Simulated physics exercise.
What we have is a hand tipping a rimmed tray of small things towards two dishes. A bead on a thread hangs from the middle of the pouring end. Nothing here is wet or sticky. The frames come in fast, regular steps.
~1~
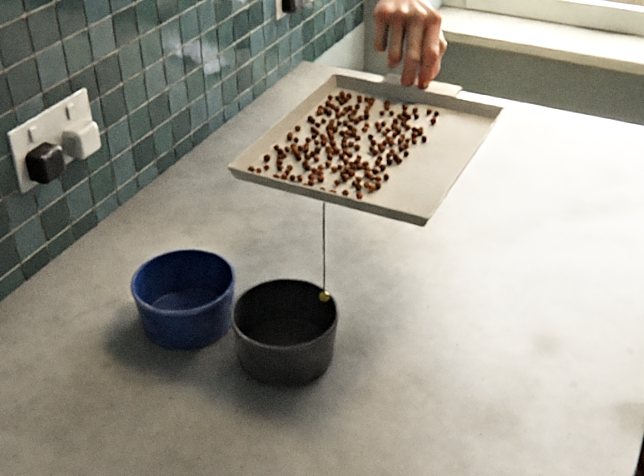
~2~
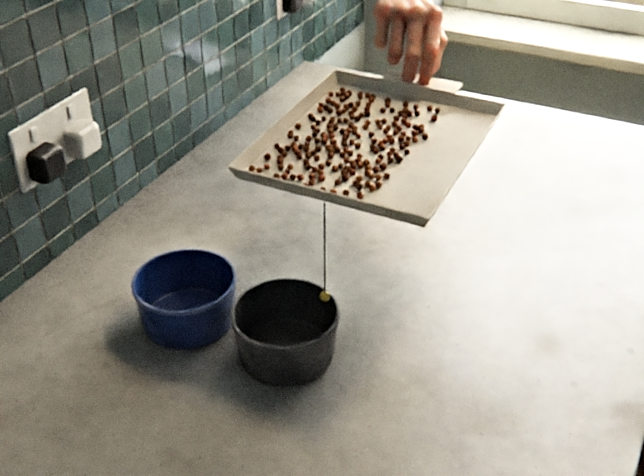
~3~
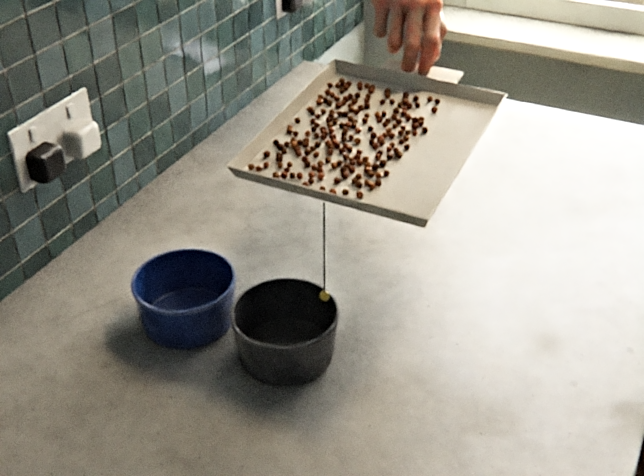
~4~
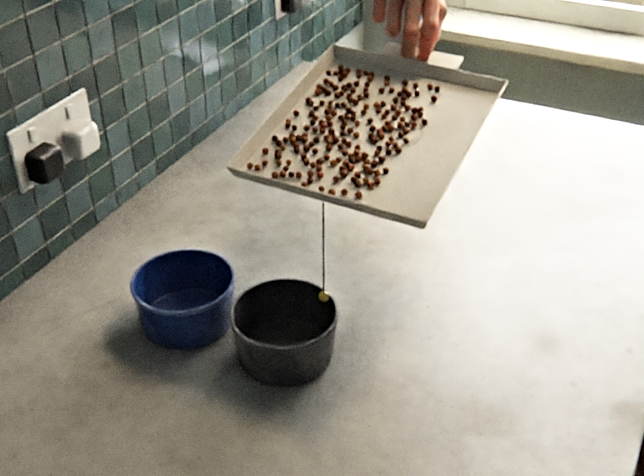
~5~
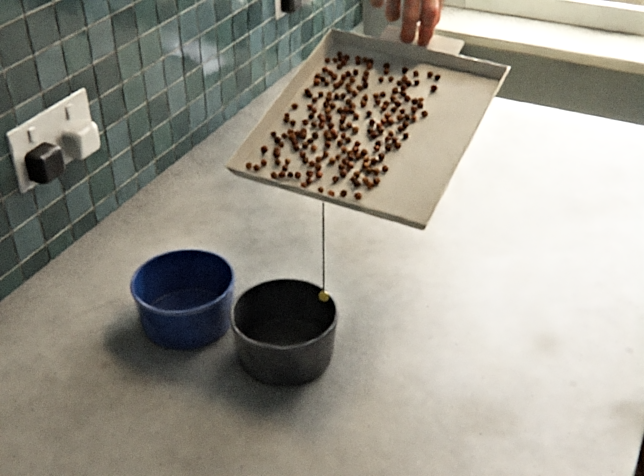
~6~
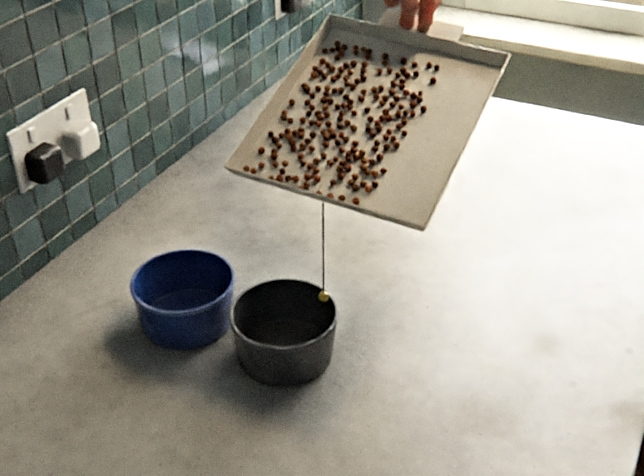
A hand raised the far end of a pale tray, steadily steepening its slope, and the small brown balls on it began shifting, while the blue and dark gray dishes below stayed still.
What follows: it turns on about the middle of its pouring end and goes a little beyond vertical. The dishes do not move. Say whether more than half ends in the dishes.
They take less than half between them.
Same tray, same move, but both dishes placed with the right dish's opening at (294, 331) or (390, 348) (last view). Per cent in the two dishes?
First some 50, then 90 per cent.
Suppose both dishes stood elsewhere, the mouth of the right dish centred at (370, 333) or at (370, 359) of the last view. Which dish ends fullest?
One: The right one. Two: The right dish.
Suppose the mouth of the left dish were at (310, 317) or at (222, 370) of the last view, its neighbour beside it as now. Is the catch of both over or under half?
One: Over half. Two: Less than half.
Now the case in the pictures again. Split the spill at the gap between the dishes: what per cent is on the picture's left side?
Near 10 %.
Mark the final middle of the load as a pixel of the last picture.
Near (336, 381).
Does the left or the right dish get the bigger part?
It is the right dish.
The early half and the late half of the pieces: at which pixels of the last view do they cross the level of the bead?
The first part at (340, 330); the rest at (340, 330).
Just after the last frame, tray tipped steeply; the larger part on the tray; just a few in the right dish; about a tenth outside both; about a tenth in the air.
A moment on, tray tipped past a quarter turn; roughly a third in the right dish; roughly half outside both; about a tenth in the air.
Further on, tray tipped past a quarter turn; roughly a third in the right dish; roughly two thirds outside both.
When it is over, tray tipped past a quarter turn; roughly a third in the right dish; not one in the left dish; roughly two thirds outside both.
